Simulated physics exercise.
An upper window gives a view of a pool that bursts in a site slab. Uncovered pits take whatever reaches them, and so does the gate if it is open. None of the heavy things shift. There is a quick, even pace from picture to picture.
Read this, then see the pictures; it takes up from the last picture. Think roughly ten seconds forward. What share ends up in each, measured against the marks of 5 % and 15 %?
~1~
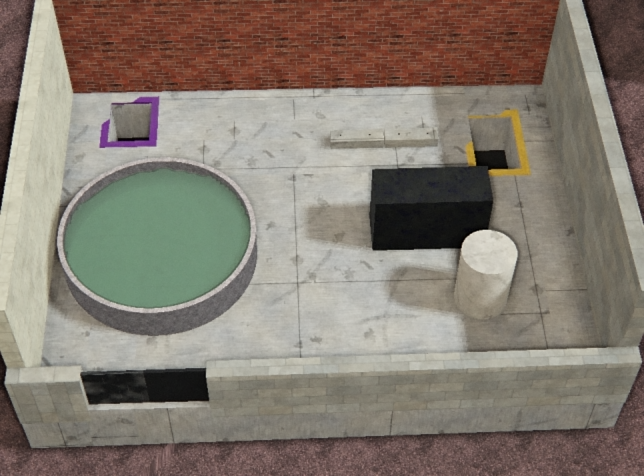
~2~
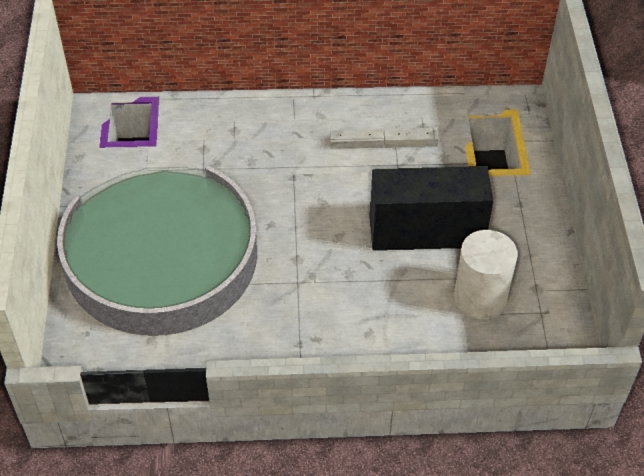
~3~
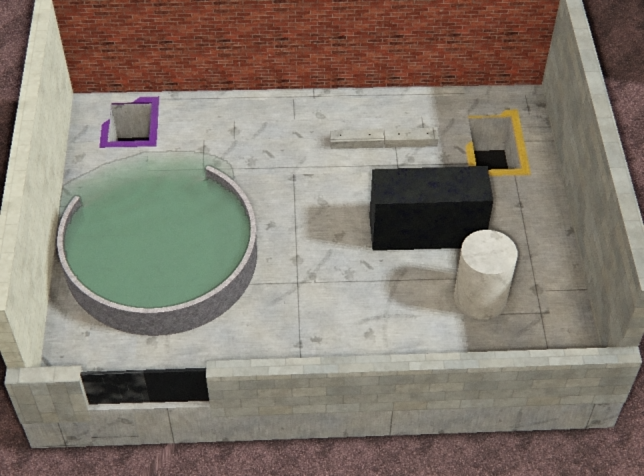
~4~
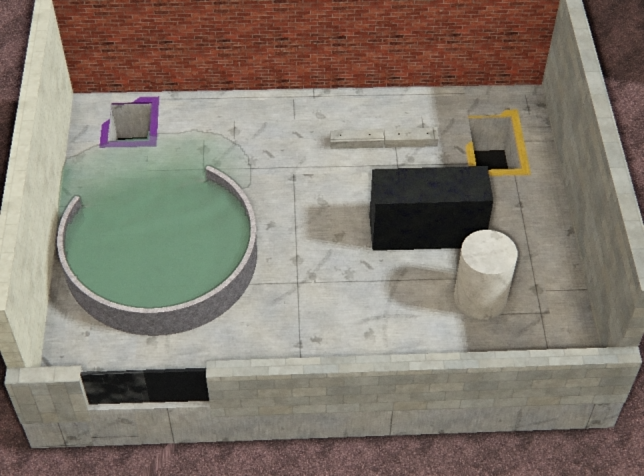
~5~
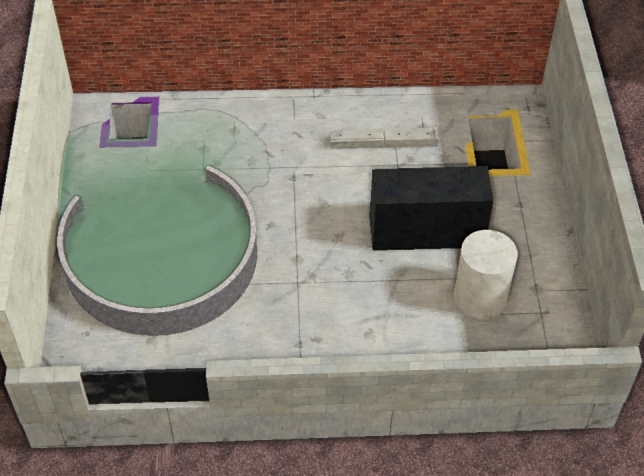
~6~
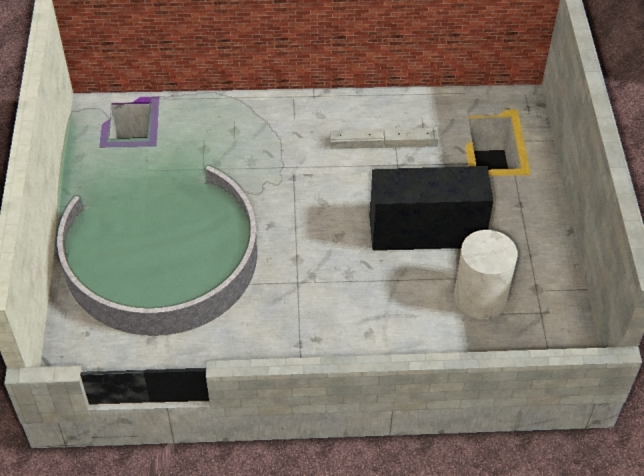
Measured against the marks, the gate ends up with less than 5 %; the purple pit ends up with more than 15 %; the yellow pit ends up with between 5 and 15 %.
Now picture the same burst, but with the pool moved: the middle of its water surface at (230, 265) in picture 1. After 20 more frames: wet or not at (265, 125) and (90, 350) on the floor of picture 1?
The first spot ends up waterlogged, while the second ends up bone-dry.
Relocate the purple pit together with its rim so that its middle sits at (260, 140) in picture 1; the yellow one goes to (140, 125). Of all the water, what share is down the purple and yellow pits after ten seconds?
The purple pit takes around 6 percent, while the yellow pit takes around 60 percent.
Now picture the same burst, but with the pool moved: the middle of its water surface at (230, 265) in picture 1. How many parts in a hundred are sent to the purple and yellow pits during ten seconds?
The purple pit ends up with 40 per cent and the yellow pit with 14 per cent.
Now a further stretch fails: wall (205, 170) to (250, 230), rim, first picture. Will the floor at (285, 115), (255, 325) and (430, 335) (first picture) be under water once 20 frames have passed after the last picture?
Going point by point: Waterlogged, left unwetted, waterlogged.
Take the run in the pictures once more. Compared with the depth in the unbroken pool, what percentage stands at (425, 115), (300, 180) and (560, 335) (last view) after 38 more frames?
I'd put them at close to 10 per cent, then 4 per cent, then 0 per cent.
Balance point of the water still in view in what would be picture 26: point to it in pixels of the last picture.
About (180, 194) in the last view.
A moment on, water covers 20 % of the floor; the gate 0 %, the purple pit 4 %, the yellow pit 0 %.
Next, water covers 25 % of the floor; the gate 0 %, the purple pit 14 %, the yellow pit 0 %.
Then, water covers 35 % of the floor; the gate 0 %, the purple pit 29 %, the yellow pit 0 %.
Later, water covers 45 % of the floor; the gate 0 %, the purple pit 44 %, the yellow pit 4 %.
In the end, water covers 65 % of the floor; the gate 0 %, the purple pit 52 %, the yellow pit 9 %.
